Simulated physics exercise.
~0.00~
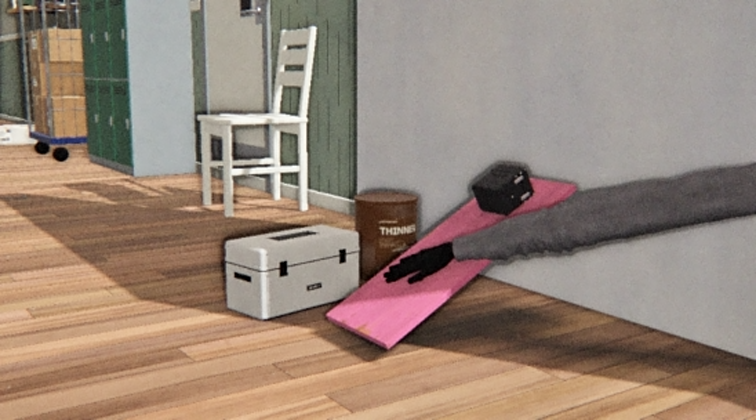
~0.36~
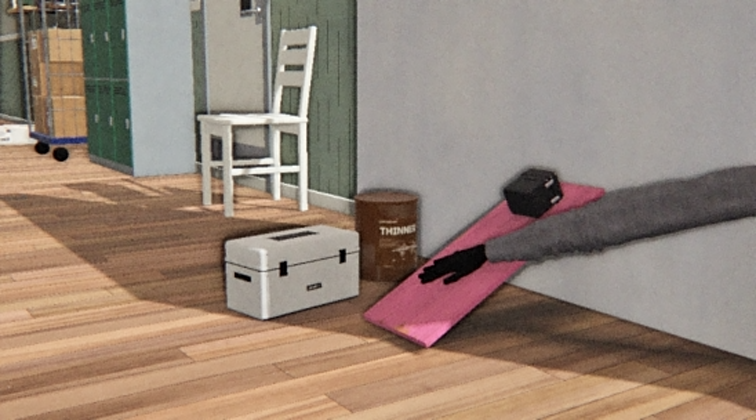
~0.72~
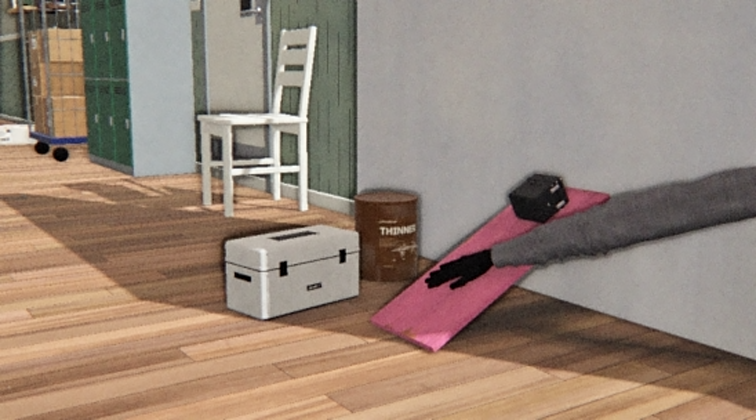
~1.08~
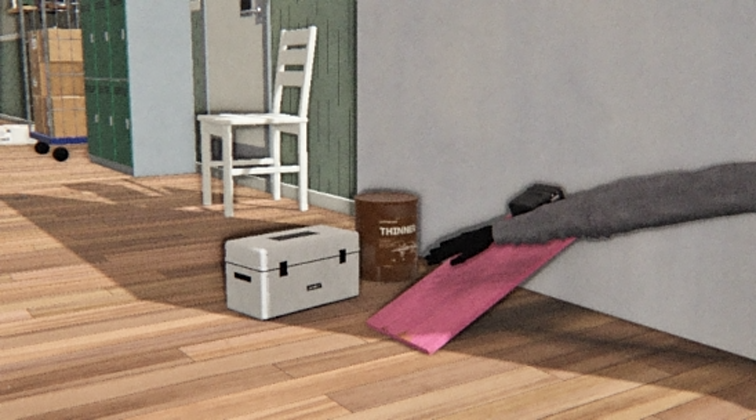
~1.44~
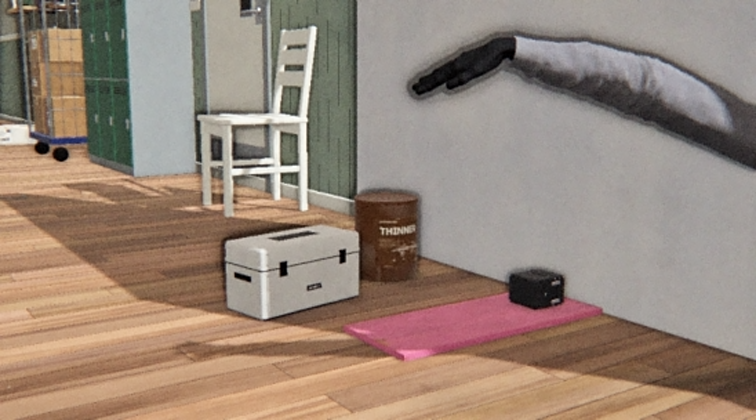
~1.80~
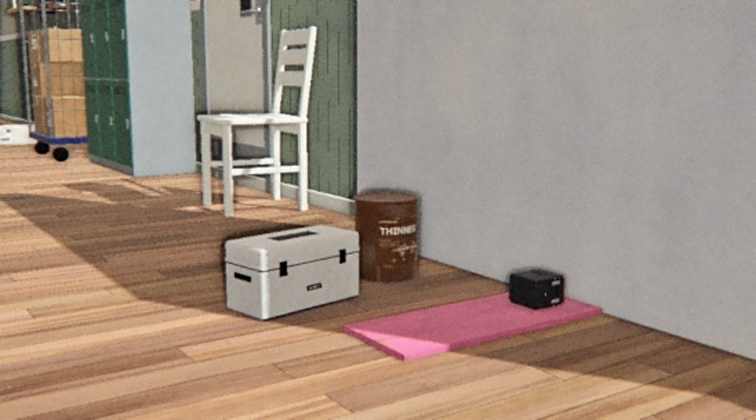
Pink board with a small black box on it slipping flat to the floor after a gloved hand leans it by a wall.
